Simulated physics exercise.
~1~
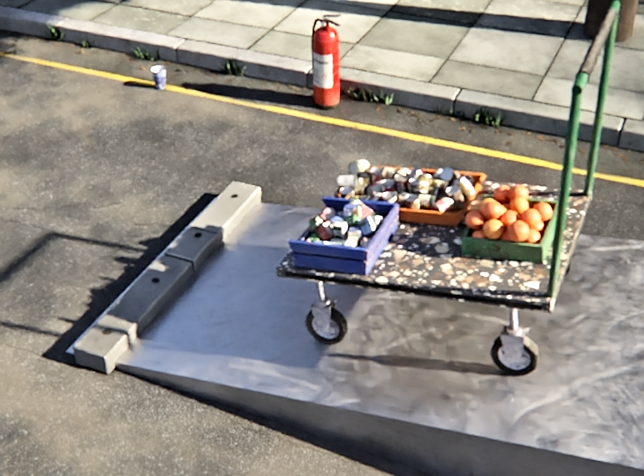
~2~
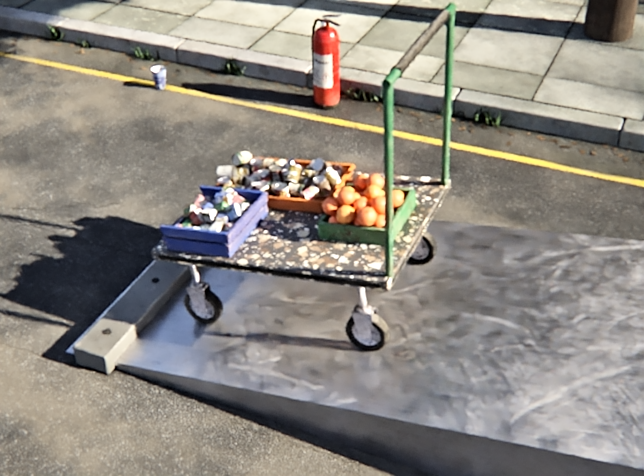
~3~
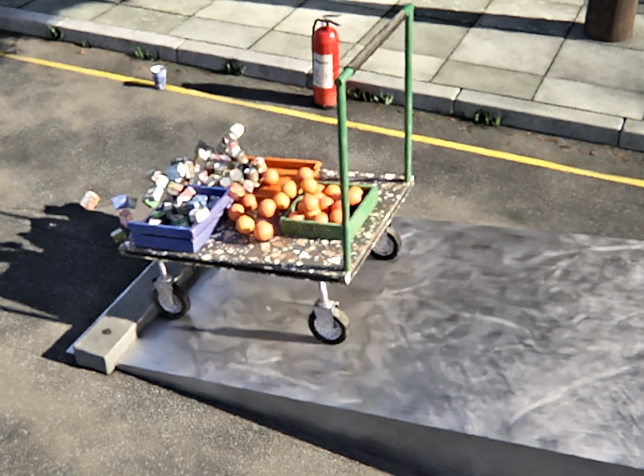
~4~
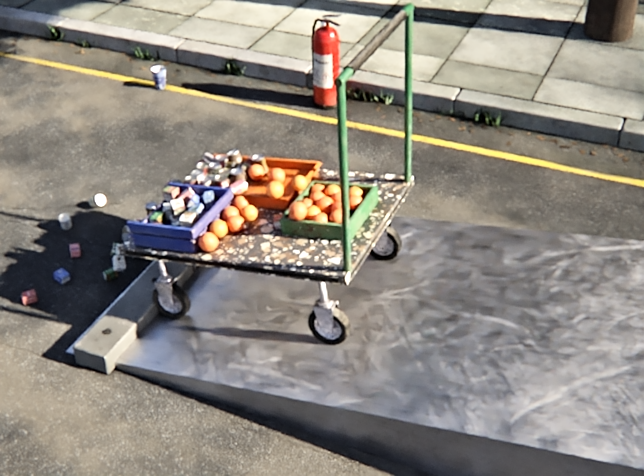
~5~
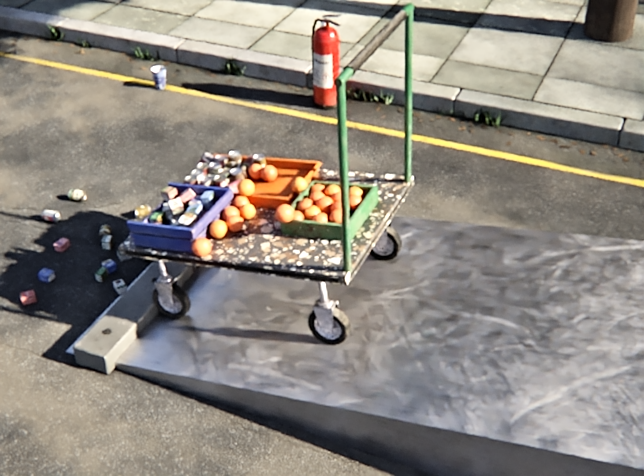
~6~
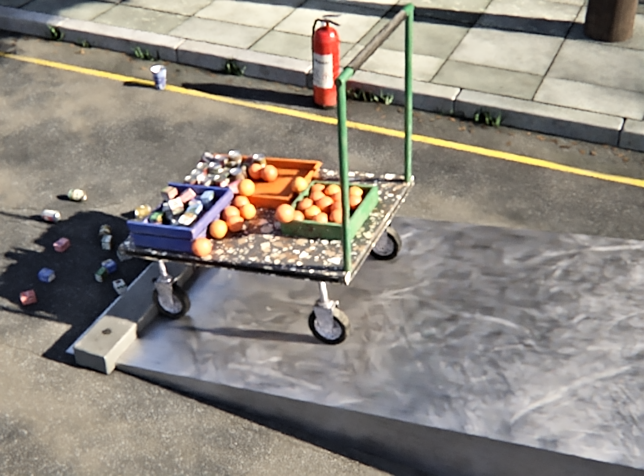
The footage shows a flatbed trolley carrying blue, orange and green tubs roll left down a ramp and stop at a kerb, throwing small cartons from the blue tub onto the road while tins and orange balls shift forward, some balls settling on the trolley's deck.
